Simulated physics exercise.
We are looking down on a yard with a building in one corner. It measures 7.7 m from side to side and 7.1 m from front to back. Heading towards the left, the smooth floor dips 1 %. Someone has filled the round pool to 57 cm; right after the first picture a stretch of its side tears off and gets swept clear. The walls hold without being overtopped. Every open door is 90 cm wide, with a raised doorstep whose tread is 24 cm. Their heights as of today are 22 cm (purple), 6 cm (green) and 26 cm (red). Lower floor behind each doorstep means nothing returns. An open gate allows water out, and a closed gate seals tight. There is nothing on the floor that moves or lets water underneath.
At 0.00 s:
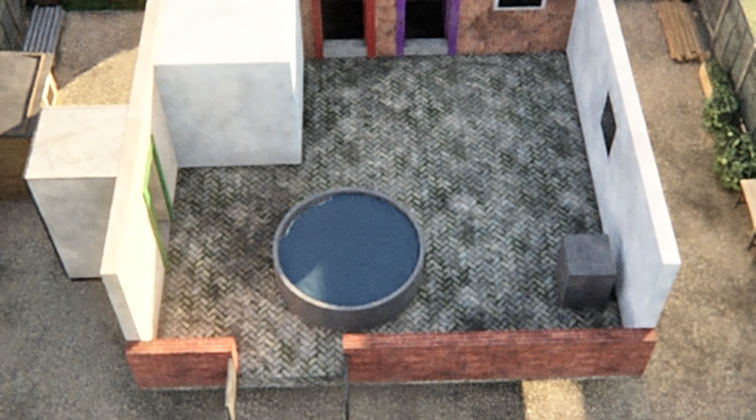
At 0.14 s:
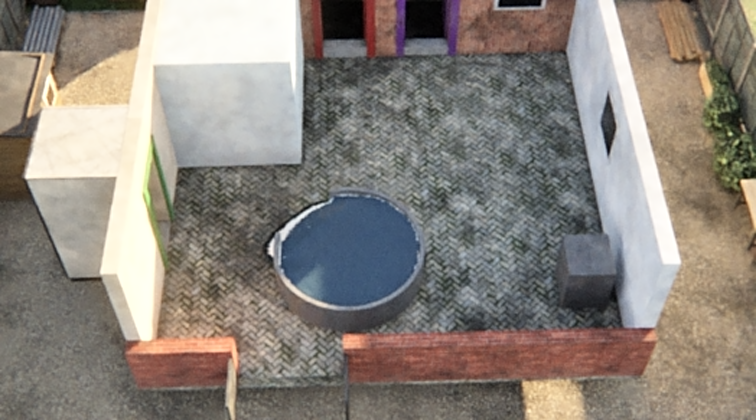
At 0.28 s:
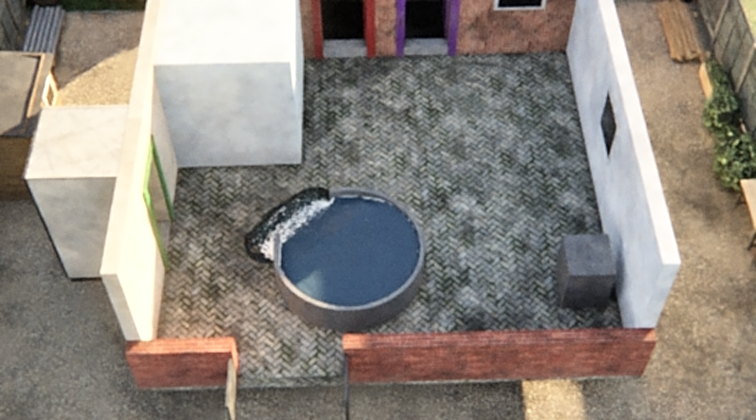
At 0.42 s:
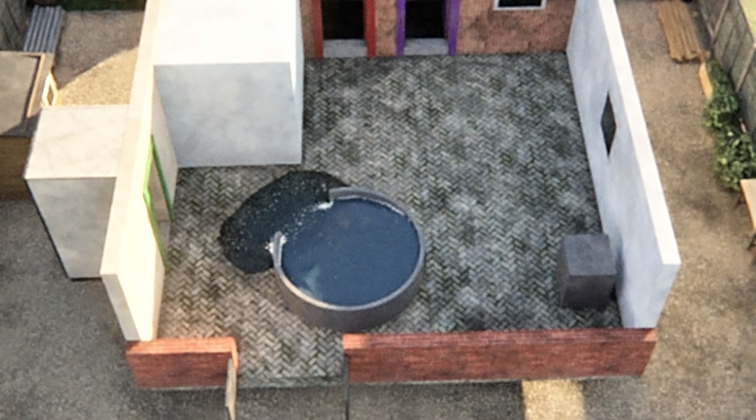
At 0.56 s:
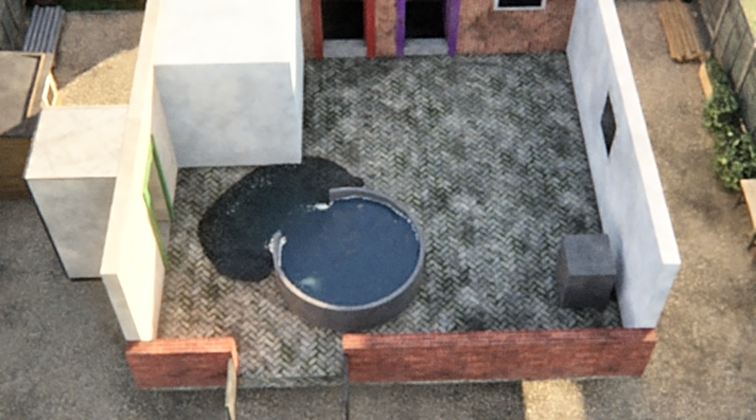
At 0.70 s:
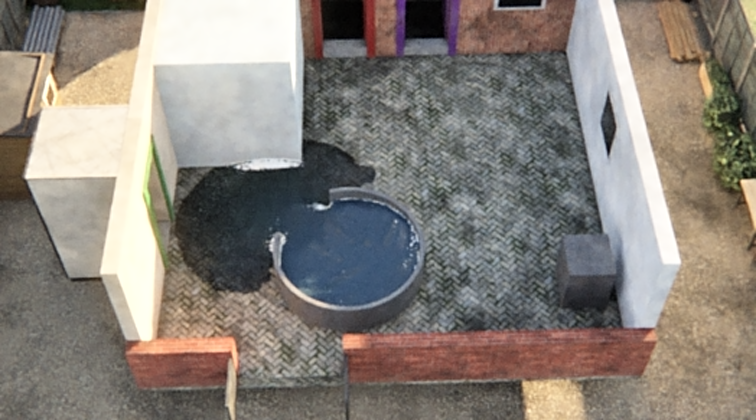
Water bursting through the far left side of a round pool, spreading across a paved yard and reaching a white block.
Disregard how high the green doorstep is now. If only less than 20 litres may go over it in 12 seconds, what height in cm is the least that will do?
It needs to be about 20 cm high.
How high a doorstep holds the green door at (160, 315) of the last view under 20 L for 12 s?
Minimum: Close to 13.0 cm.
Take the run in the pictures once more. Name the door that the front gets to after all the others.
Door: Purple.
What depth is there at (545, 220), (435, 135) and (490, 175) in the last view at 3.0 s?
That's 0, 0 and 0 cm, in the order given.
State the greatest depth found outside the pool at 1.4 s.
Up to some 52 centimetres, I'd say.
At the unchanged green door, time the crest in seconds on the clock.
I'd guess close to 2.2 seconds.
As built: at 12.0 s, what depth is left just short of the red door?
Depth: Near 3.5 cm.
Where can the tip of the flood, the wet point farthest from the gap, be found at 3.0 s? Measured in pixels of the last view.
Lab note: Front tip approx. at (368, 59).
After 1.4 s water covers 15 % of the floor, deepest (52 cm) near (188, 171); 10 cm at the green door, 8 litres in over its 6 cm doorstep.
After 3.0 s water covers 30 % of the floor, deepest (34 cm) near (177, 179); 17 cm at the green door, 114 litres in over its 6 cm doorstep.
After 12.0 s water covers 100 % of the floor, deepest (11 cm) near (154, 367); 9 cm at the green door, 356 litres in over its 6 cm doorstep.
At the green door as built, the water arrived by 0.8 s and peaked near 22 cm at 2.2 s.
Run again over the same 12 s with other heights there, 43 litres in over 17 cm, 8 litres over 23 cm. The limit of 20 litres is kept from about 20 cm up.
